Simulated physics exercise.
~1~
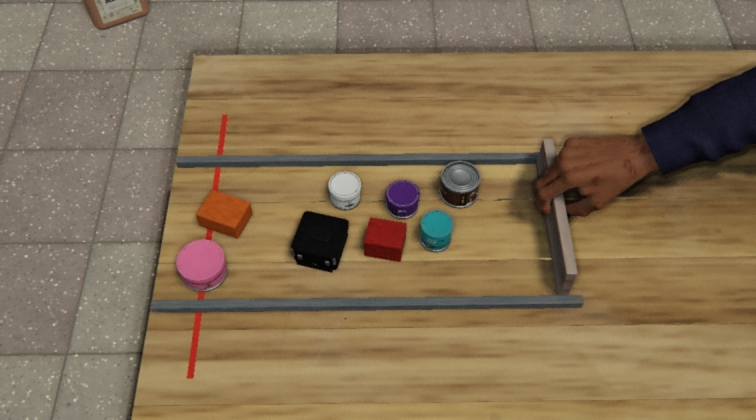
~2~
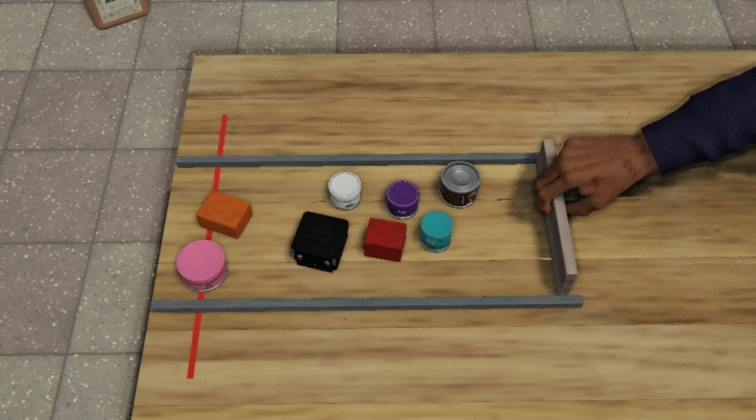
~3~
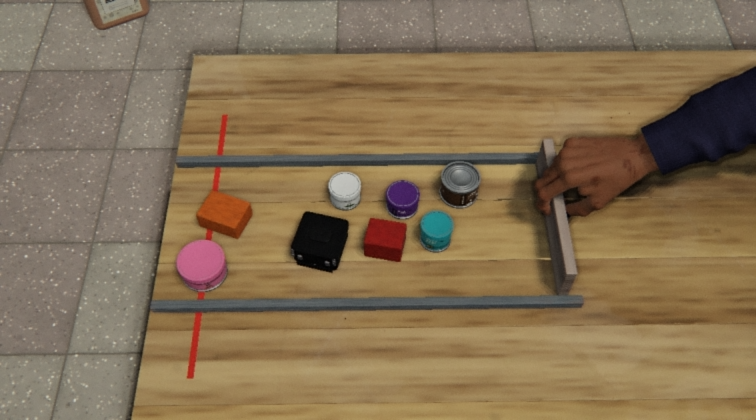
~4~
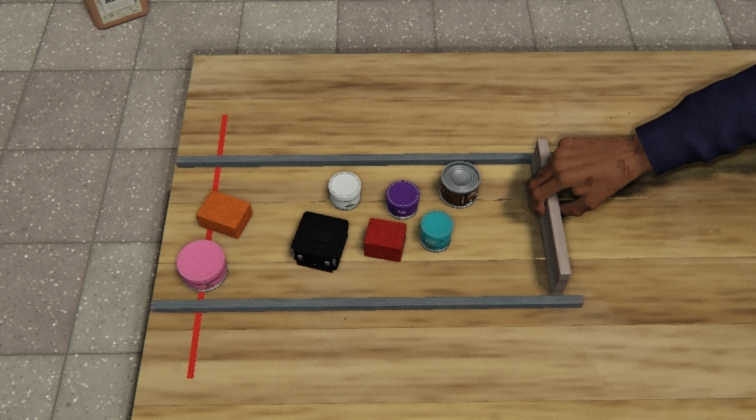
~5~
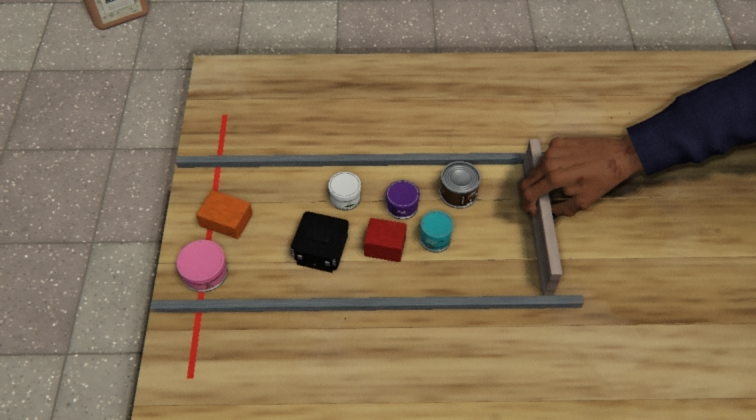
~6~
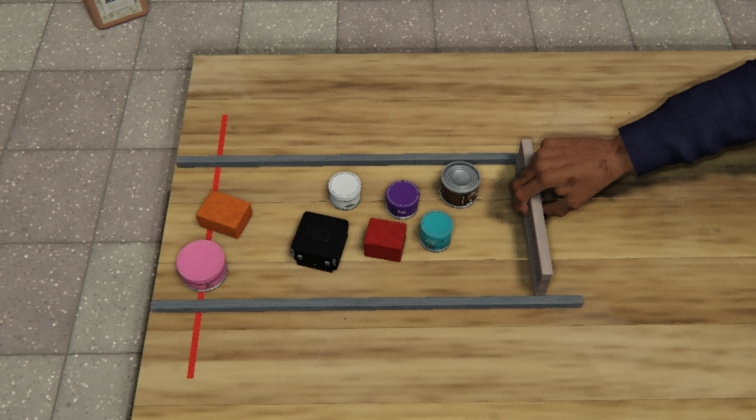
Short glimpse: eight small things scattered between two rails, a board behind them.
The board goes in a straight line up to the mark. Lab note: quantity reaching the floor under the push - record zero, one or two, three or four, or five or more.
Recorded: Three or four.
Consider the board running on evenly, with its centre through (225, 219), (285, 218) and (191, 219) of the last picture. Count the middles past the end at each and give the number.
2; 1; 4.
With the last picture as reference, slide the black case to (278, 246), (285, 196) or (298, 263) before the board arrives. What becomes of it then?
Well, the black case does not stay; it does not stay; it does not stay.
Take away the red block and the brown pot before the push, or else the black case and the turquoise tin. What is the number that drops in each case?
2 in the first try, 1 in the second.
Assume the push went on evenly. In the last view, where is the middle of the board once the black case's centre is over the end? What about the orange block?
Black case: (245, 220); orange block: (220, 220).
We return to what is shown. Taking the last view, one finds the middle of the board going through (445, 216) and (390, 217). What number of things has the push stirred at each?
By then 3, and later 6.
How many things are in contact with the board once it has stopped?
The count in contact is 3.
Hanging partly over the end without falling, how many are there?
That comes to 1 of them.
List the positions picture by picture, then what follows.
Pink tin (203, 266); orange block (225, 214); black case (321, 242); board (555, 215); tape (210, 232), in the first picture.
Orange block (225, 214); white pot (345, 191), in the second picture.
Black case (321, 242); red block (385, 240), in the third picture.
Pink tin (203, 266); turquoise tin (436, 232), in the fourth picture.
Orange block (225, 214); board (541, 215), in the fifth picture.
Pink tin (203, 266); orange block (225, 214); black case (321, 242); board (532, 215); tape (210, 232), in the sixth picture.
Soon after, none off yet; pink tin at rest near (203, 266); orange block at rest near (225, 214); black case displaced a little near (300, 243).
In the end, the number that fall off is three or four; gone, white pot, black case, orange block and pink tin.
